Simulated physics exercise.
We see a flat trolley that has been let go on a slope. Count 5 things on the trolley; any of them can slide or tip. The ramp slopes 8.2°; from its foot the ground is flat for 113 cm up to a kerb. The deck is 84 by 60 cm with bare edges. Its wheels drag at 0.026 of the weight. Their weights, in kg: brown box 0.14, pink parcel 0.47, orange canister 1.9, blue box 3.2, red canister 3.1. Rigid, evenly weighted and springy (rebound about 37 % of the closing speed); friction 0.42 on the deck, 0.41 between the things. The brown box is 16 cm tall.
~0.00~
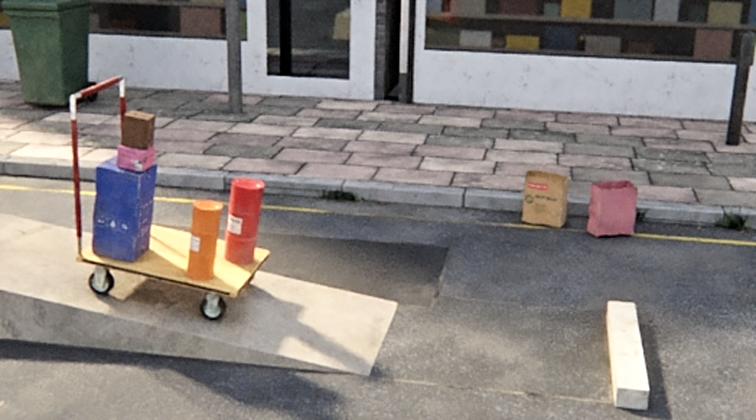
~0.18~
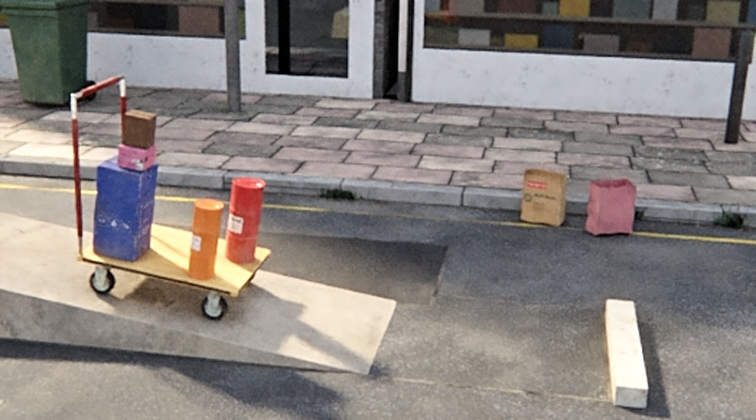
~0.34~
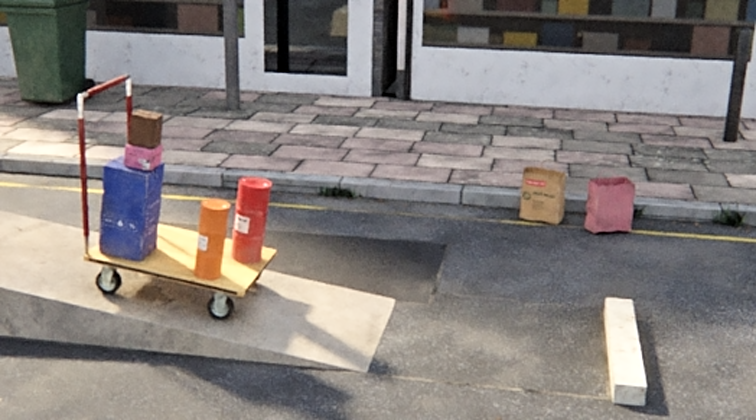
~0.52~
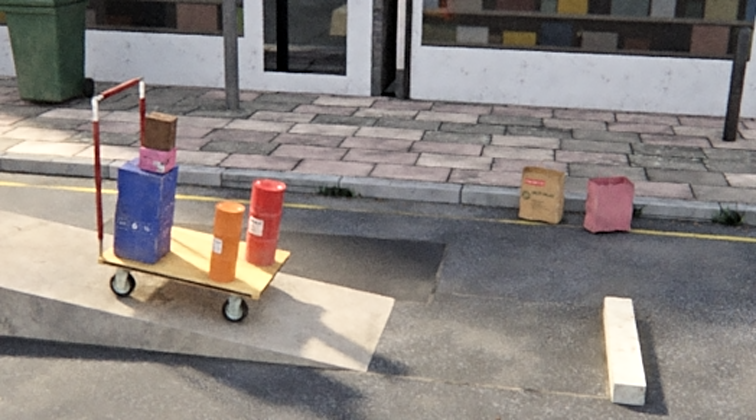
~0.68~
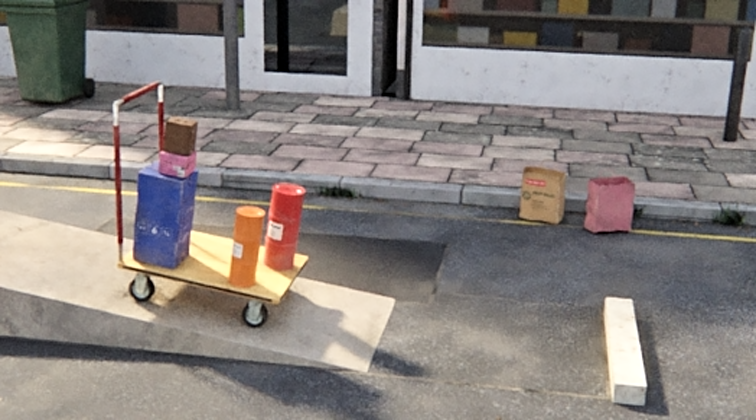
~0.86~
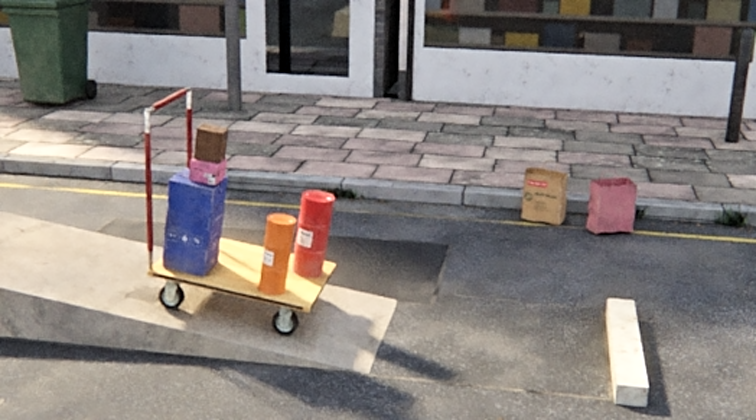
A flat trolley carrying a blue box, a pink parcel, a brown box and orange and red canisters rolled slowly down a ramp to the right, gradually picking up speed with its load aboard.
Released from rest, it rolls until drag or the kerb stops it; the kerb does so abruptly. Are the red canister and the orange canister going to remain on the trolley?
The red canister ends off the deck, the orange canister ends off the deck.
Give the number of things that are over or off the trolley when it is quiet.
5 of them.
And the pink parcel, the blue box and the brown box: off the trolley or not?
The pink parcel finishes off the trolley; the blue box ends on the trolley; the brown box ends off the trolley.
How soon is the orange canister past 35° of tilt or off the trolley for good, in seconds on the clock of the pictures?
At about 2.2 s.
After 2.06 s, trolley at the kerb; orange canister moved 10 cm near (607, 297); red canister moved 10 cm near (627, 271); brown box moved 11 cm.
After 2.36 s, trolley at the kerb; orange canister and red canister now off the trolley; brown box 19° off its base; pink parcel 19° off its base.
After 2.66 s, trolley at the kerb; brown box now off the trolley; blue box 41° off its base; pink parcel 40° off its base.
After 2.96 s, trolley at the kerb; pink parcel now off the trolley; blue box on its side.
In the end (3.5 s), off the trolley, brown box, pink parcel, orange canister and red canister; toppled on the trolley, blue box.
